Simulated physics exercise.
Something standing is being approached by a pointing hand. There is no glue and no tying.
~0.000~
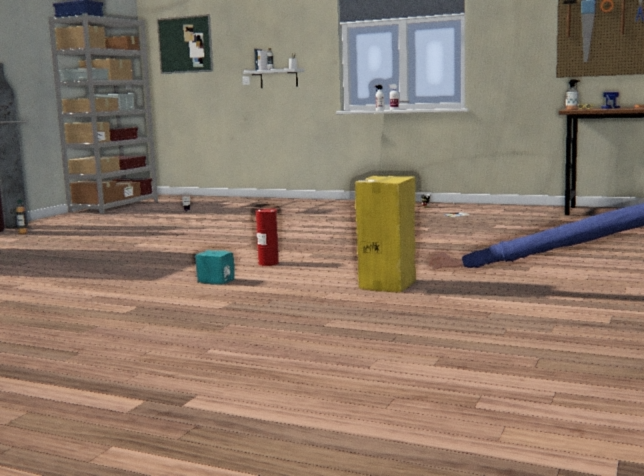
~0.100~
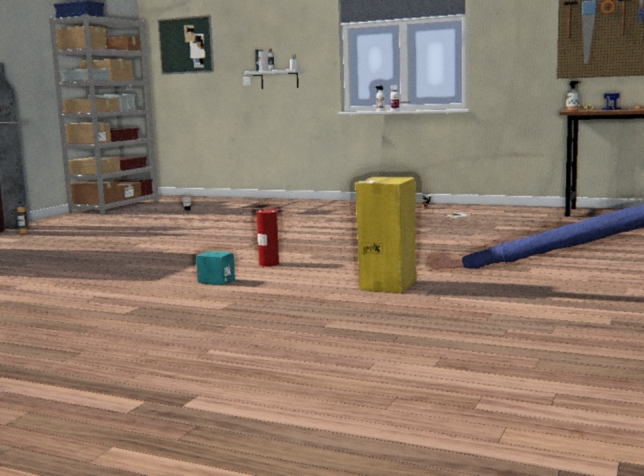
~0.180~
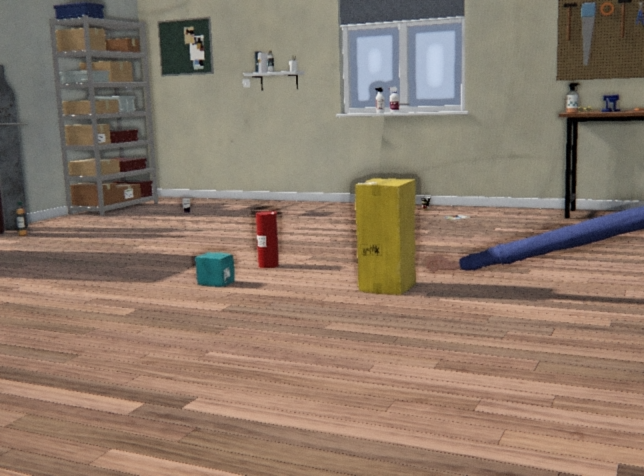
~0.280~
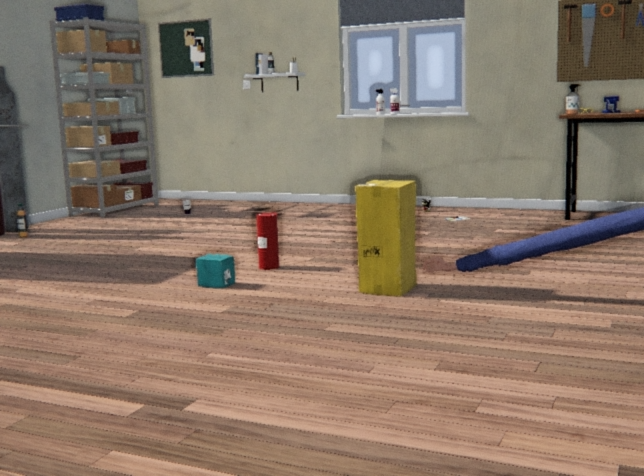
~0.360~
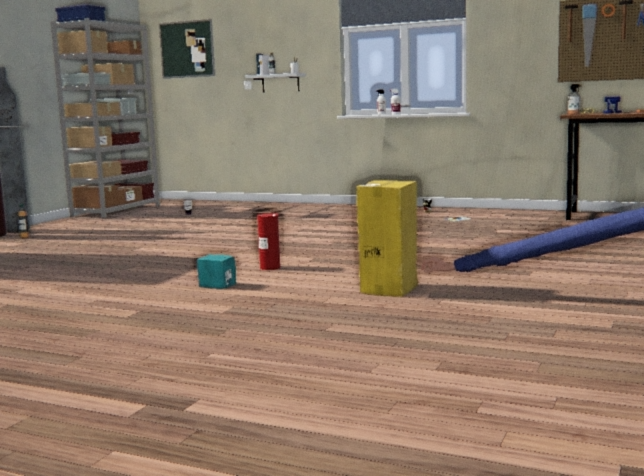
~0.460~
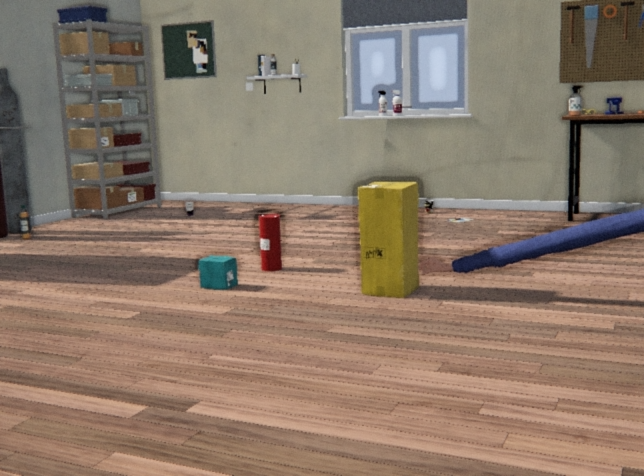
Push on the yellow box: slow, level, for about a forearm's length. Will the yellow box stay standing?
Yes: After all that, it's still up, basically.
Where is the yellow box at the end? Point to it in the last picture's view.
The object finishes roughly at pixel (335, 236).
Around 1.06 s, yellow box displaced a little near (377, 238).
Around 1.56 s, yellow box displaced about its own width near (360, 237).
Around 2.06 s, yellow box displaced about its own width near (343, 236).
Finally (2.9 s), moved from the start, yellow box. Final places as the last picture's camera would see them, yellow box near (335, 236).
